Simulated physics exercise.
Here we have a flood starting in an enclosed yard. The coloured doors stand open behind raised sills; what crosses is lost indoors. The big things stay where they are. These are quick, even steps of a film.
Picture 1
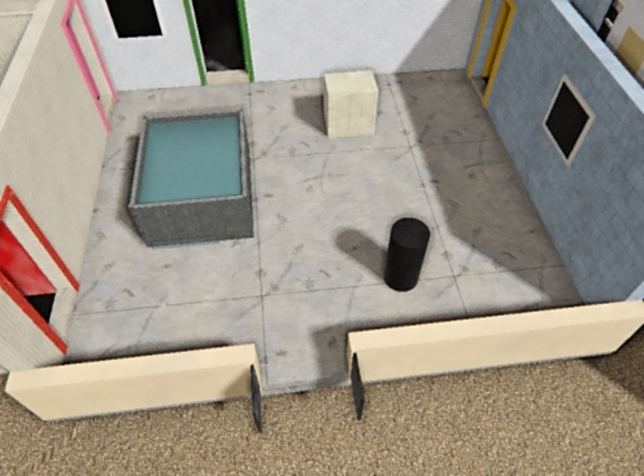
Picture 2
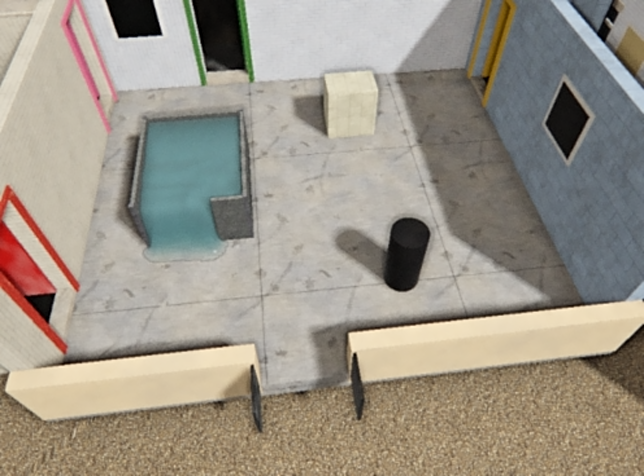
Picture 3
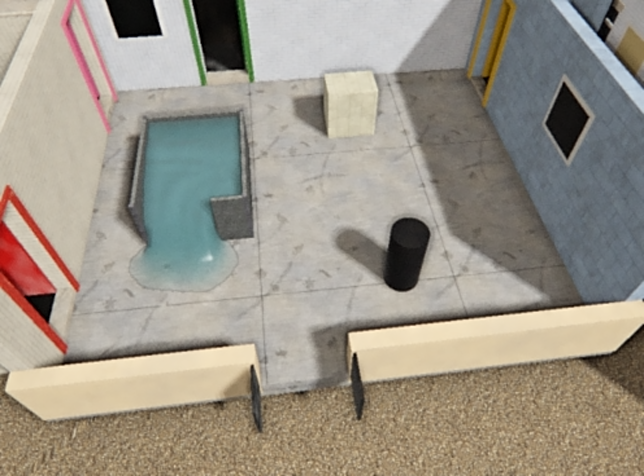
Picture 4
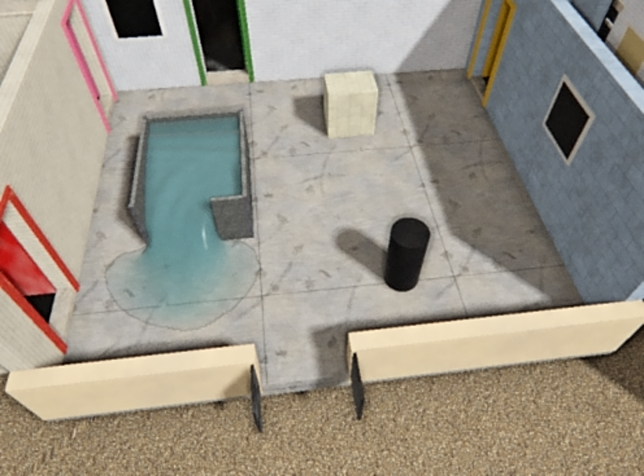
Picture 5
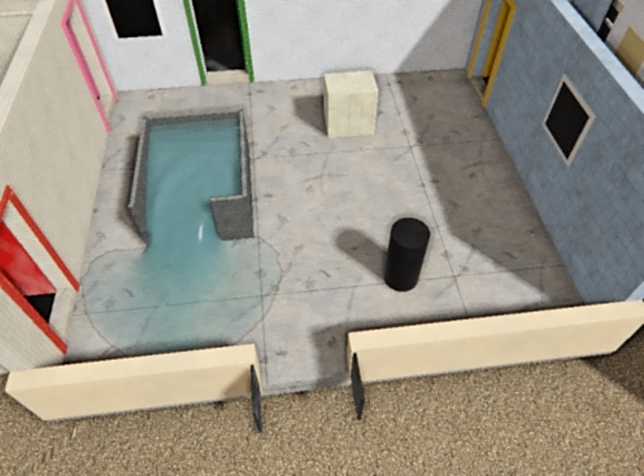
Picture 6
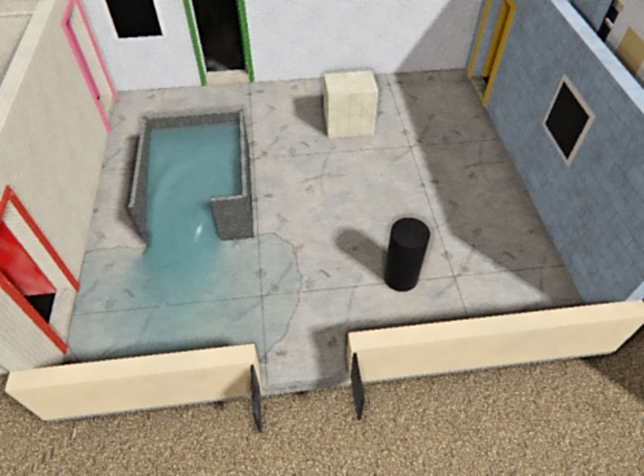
In an enclosed yard with coloured doorways, a pale block and a dark cylinder, a section of the water tank's near wall opens, and water pours through the gap, spreading across the paved floor toward the viewer and to both sides.
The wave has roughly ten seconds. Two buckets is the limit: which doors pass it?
In the end: The pink door holds within the limit; the red door floods; the green door holds within the limit; the yellow door holds within the limit.
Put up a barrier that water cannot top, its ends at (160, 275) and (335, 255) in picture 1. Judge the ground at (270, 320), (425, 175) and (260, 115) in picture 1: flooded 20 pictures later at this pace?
One after the other: Under water, flooded, not flooded.
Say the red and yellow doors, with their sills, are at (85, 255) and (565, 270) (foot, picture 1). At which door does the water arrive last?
That is the one in green.
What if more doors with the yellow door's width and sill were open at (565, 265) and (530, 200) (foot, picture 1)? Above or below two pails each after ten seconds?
As listed: Takes more, lets less in.
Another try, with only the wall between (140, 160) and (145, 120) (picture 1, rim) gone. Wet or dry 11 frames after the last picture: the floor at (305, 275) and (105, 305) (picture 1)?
In that order: Free of water, covered.
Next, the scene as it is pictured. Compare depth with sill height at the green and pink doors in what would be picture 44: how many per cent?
In turn 20 and 40 per cent.
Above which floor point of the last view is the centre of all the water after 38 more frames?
Near (272, 240).
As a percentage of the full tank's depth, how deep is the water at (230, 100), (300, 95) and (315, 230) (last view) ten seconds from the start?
In that order: 4, 2 and 2 per cent.
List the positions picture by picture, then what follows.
The first frame shows the water tank at (192, 158) is whole and still.
In the second frame, the front is at (146, 250), out from the gap at (181, 227).
In the third frame, the front is at (218, 281), out from the gap at (182, 230).
In the fourth frame, the front is at (188, 325), out from the gap at (183, 231).
In the fifth frame, the front is at a hidden place, out from the gap at (183, 231).
In the sixth frame, the front is at a hidden place, out from the gap at (183, 231).
A moment on, water covers 15 % of the floor; the pink door not reached, the red door under two buckets in, the green door not reached, the yellow door not reached.
Next, water covers 20 % of the floor; the pink door not reached, the red door over two buckets in, the green door not reached, the yellow door not reached.
Then, water covers 35 % of the floor; the pink door not reached, the red door far over two buckets in, the green door not reached, the yellow door not reached.
Later, water covers 65 % of the floor; the pink door wet at the sill, nothing in, the red door far over two buckets in, the green door wet at the sill, nothing in, the yellow door not reached.
In the end, water covers 90 % of the floor; the pink door wet at the sill, nothing in, the red door far over two buckets in, the green door wet at the sill, nothing in, the yellow door under two buckets in.
